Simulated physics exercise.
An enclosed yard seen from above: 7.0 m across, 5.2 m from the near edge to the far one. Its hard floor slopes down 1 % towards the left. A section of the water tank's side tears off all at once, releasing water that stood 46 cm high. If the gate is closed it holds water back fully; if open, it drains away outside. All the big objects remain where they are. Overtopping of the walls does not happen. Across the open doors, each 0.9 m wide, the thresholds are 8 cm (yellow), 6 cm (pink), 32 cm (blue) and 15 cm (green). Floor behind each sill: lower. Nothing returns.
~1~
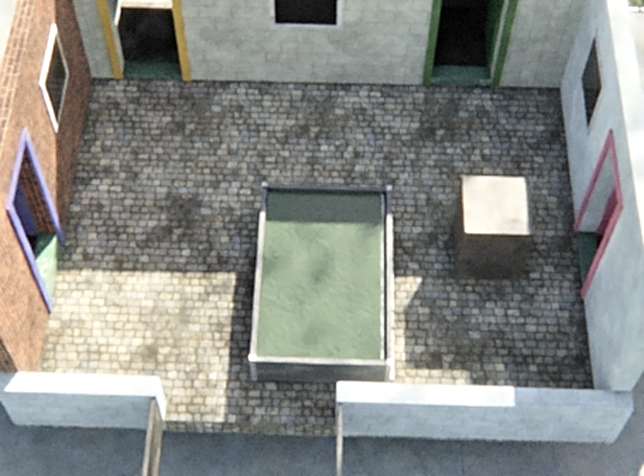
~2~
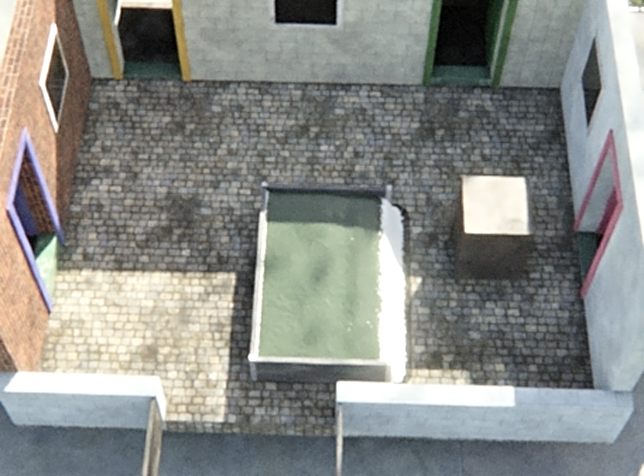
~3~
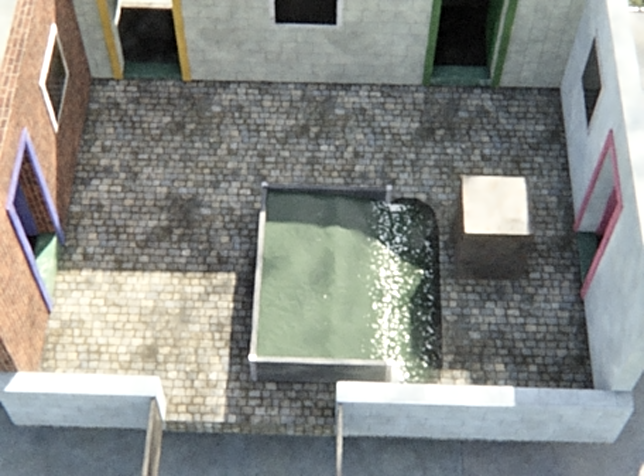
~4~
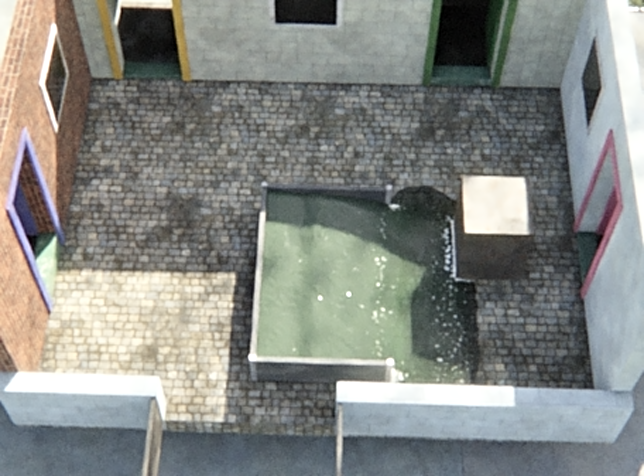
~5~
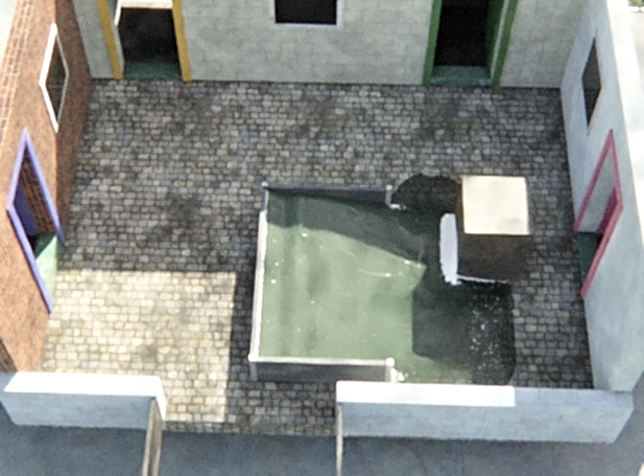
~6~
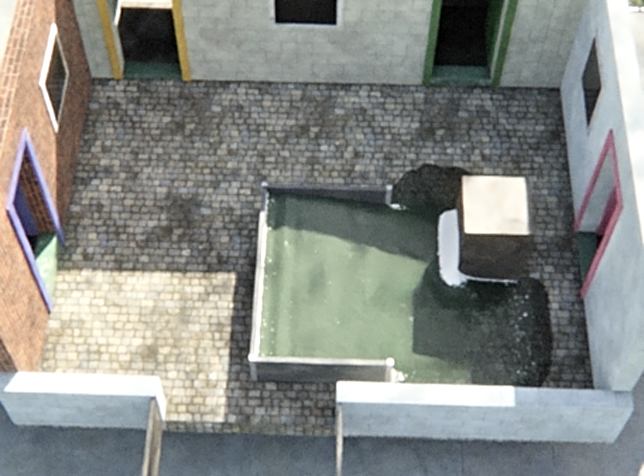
Green-tinted water bursts from the right side of a rectangular tank in a walled, stone-paved yard, spreads rightward across the floor in a foaming sheet, then strikes a pale block and flows around it as the dark wet area widens.
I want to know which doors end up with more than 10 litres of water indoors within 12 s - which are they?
As I see it, at the yellow door I expect the water to hold within the limit. At the pink door I expect the water to rise above the limit. At the blue door I expect the water to hold within the limit. At the green door I expect the water to hold within the limit.
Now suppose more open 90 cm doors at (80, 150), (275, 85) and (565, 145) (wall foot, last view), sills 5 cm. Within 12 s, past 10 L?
Door 1: Higher; door 2: Lower; door 3: Higher.
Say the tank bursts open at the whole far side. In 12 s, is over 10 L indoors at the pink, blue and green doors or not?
Door pink stays within, door blue stays within, door green stays within.
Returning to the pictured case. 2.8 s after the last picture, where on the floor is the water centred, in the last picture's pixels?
Centre: Approx. (449, 270) px.
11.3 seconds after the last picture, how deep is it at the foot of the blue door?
Reading: Close to 5.0 cm.
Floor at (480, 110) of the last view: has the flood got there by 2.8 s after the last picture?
By then the spot is drenched.
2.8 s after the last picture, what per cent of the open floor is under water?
Covered: Roughly 45 %.
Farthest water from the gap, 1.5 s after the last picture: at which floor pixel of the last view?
That lands around (555, 95) in the last picture.
Then, 0.7 s after the last picture water covers 25 % of the floor and is deepest (32 cm) near (438, 259); yellow door not reached, pink door 7 cm at the sill, 2 L in, blue door not reached, green door not reached.
Then, 1.5 s after the last picture water covers 40 % of the floor and is deepest (37 cm) near (529, 398); yellow door not reached, pink door 11 cm at the sill, 12 L in, blue door not reached, green door 12 cm at the sill, 0 L in.
Then, 2.8 s after the last picture water covers 45 % of the floor and is deepest (21 cm) near (507, 284); yellow door not reached, pink door 10 cm at the sill, 32 L in, blue door not reached, green door 11 cm at the sill, 0 L in.
Then, 6.3 s after the last picture water covers 75 % of the floor and is deepest (11 cm) near (398, 305); yellow door 4 cm at the sill, 0 L in, pink door 4 cm at the sill, 50 L in, blue door not reached, green door 8 cm at the sill, 0 L in.
Then, 11.3 s after the last picture water covers 90 % of the floor and is deepest (11 cm) near (37, 385); yellow door 9 cm at the sill, 1 L in, pink door 5 cm at the sill, 52 L in, blue door 5 cm at the sill, 0 L in, green door 6 cm at the sill, 0 L in.
